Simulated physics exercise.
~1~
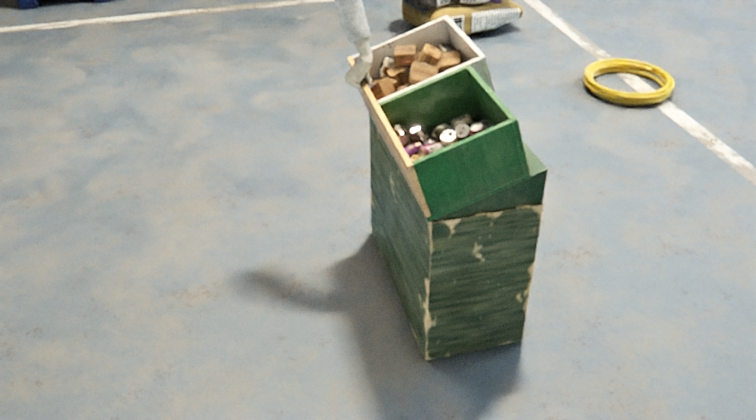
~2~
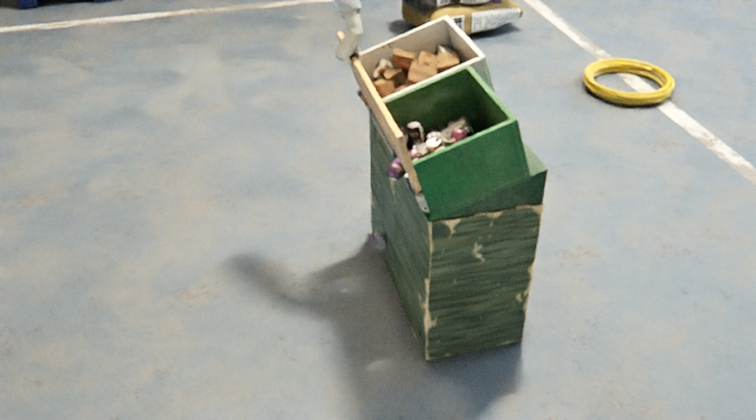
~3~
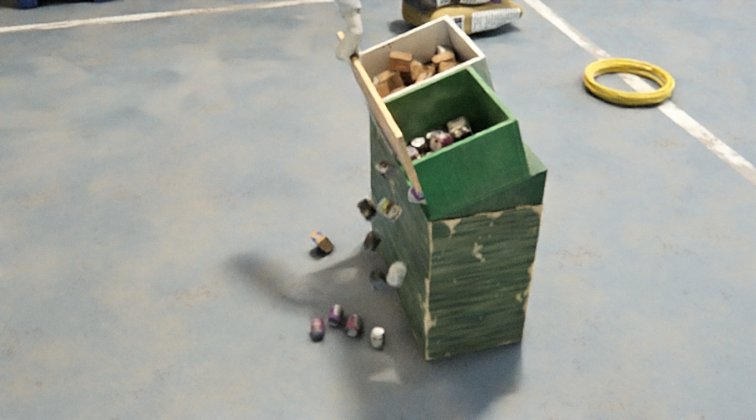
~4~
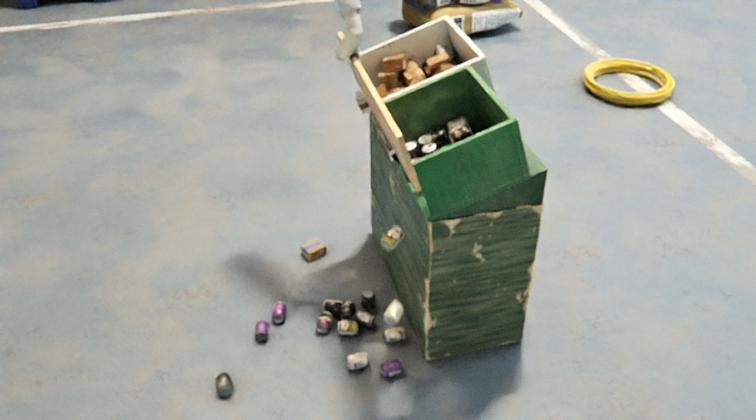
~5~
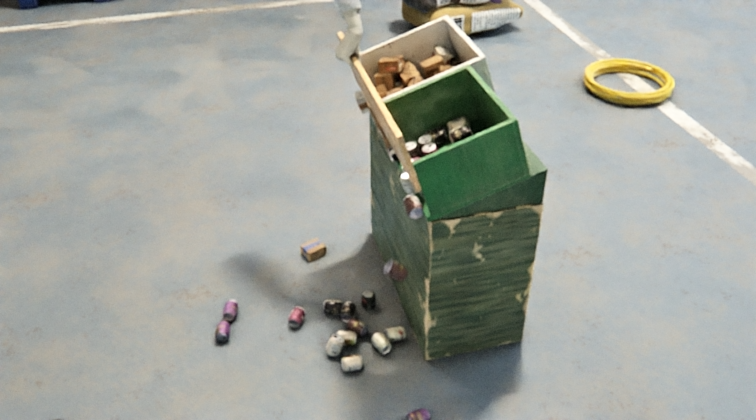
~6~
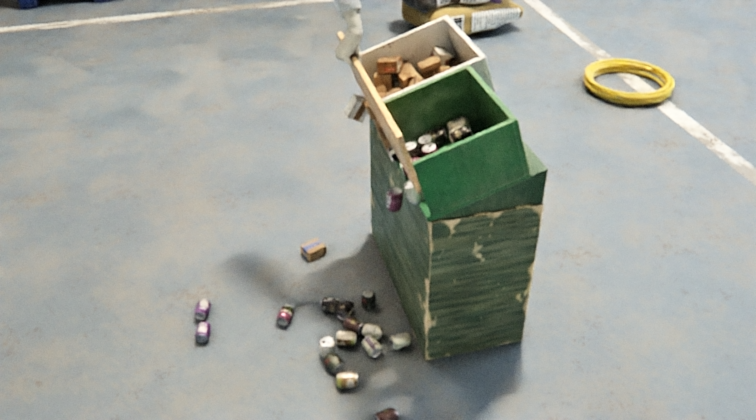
Mini cans spilling from a tilted green bin as its gate rises, scattering leftward across the floor, while most wooden-looking parcels stay in the white bin.
